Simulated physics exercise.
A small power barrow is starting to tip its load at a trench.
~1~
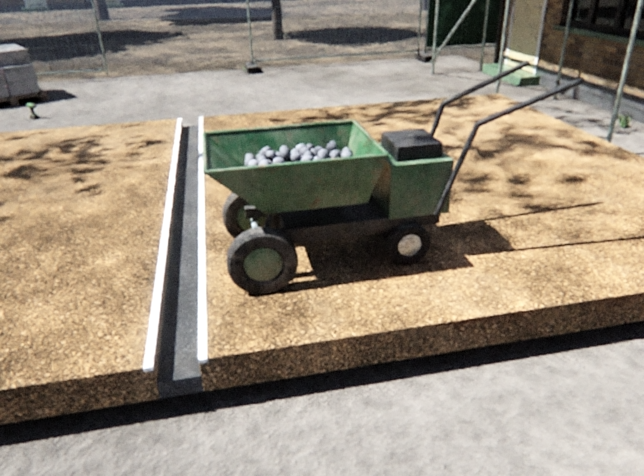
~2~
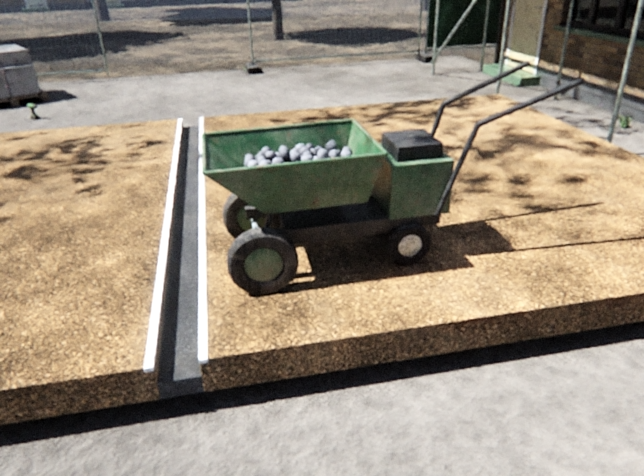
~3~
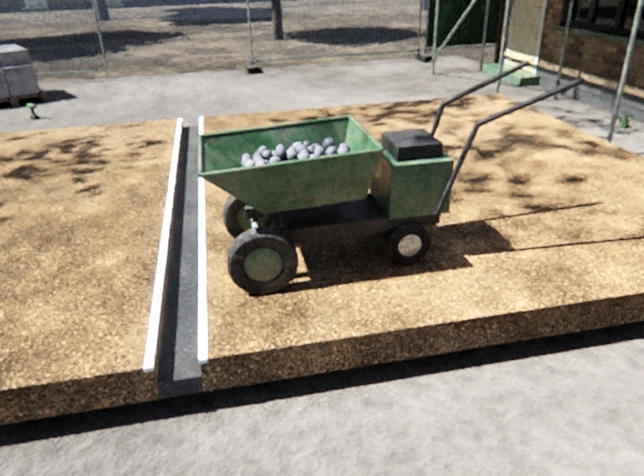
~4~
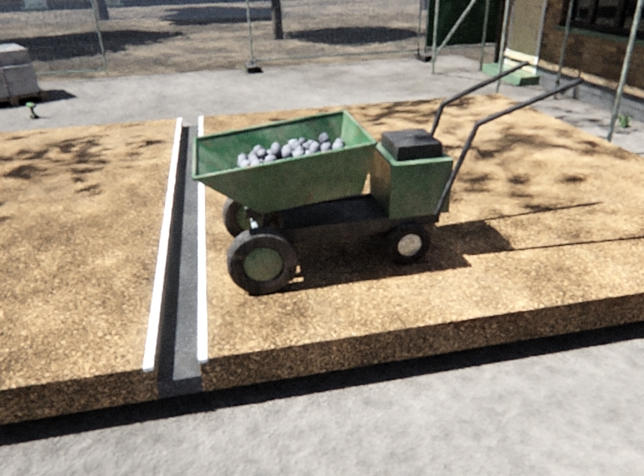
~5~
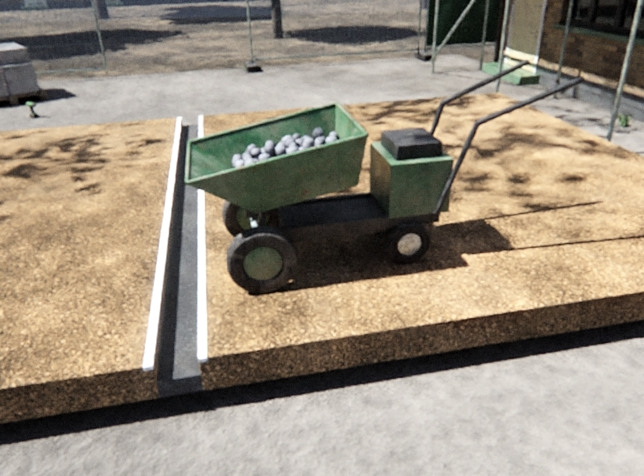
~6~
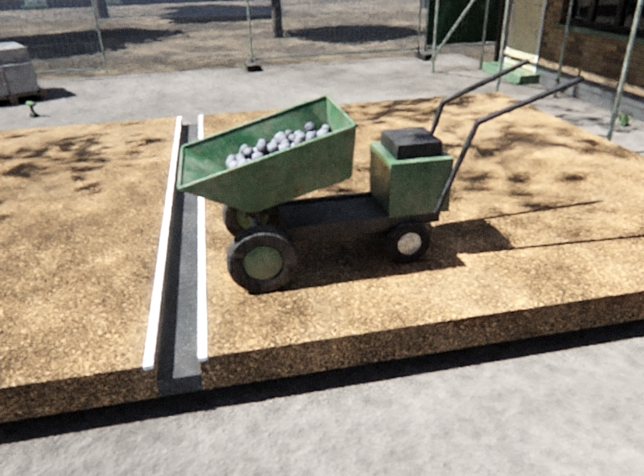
In the video, a green power barrow loaded with round grey cobbles stands beside a narrow trench between sandy slabs; its skip gradually tilts forward to the left, the rear rising and the lip lowering over the trench.
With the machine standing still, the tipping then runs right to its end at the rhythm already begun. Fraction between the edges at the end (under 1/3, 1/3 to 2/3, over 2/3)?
Most likely a small share below a third lands in the trench.
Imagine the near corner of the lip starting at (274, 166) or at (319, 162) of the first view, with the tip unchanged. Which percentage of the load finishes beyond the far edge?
In order, 10 % followed by 0 %.
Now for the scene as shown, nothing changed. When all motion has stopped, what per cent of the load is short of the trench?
Result: Close to 0 %.
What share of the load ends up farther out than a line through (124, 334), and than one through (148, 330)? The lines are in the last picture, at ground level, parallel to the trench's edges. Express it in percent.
Estimate: 50 %, then 70 %.
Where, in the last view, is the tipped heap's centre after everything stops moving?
Once nothing moves, the middle sits near (121, 274).
Soon, skip tipped steeply; all in the skip.
A while on, skip tipped steeply; most in the skip; about a quarter beyond it; a stray few falling.
Towards the end, skip tipped right over; about a quarter in the skip; most beyond it.
Finally, skip tipped right over; about a quarter in the skip; none in or heaped over the trench; most beyond it.
